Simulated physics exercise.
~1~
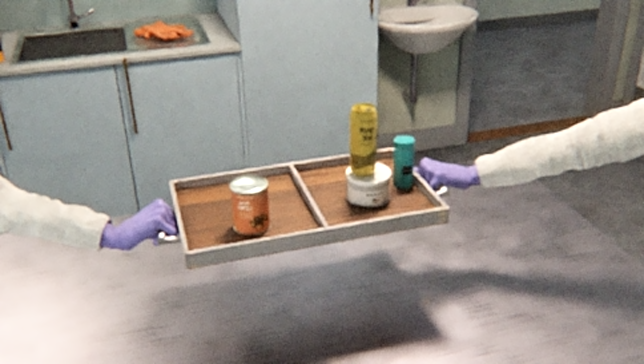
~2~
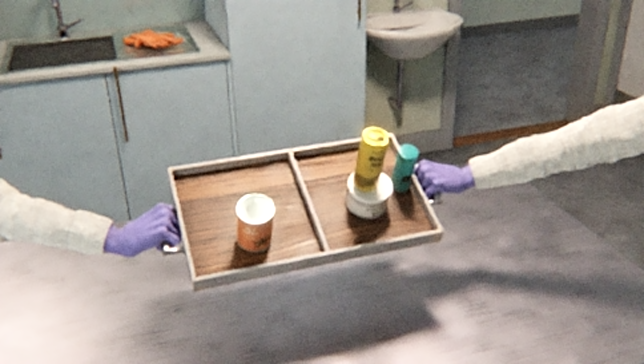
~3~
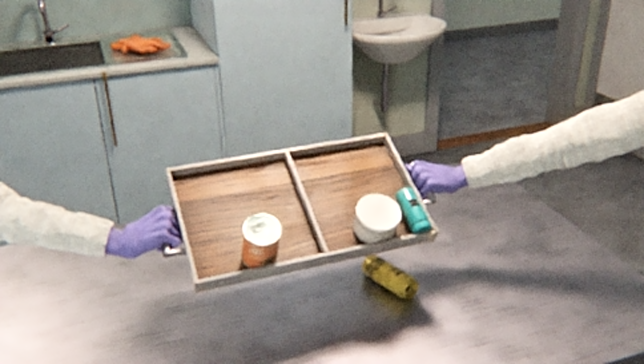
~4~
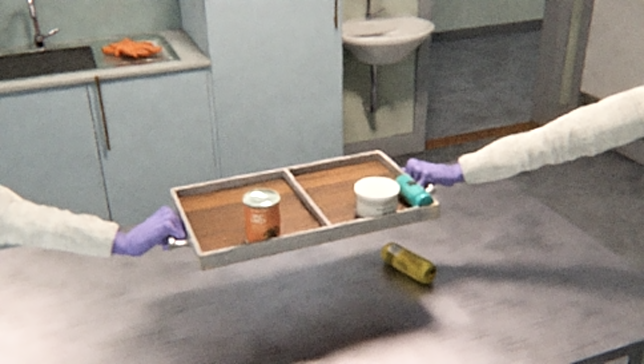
The footage shows two purple-gloved hands tilting a divided tray, near edge down, so that a yellow can standing on a white tub topples off the tray and a turquoise shaker tips over; the tray is levelled with tin, tub and fallen shaker still aboard.
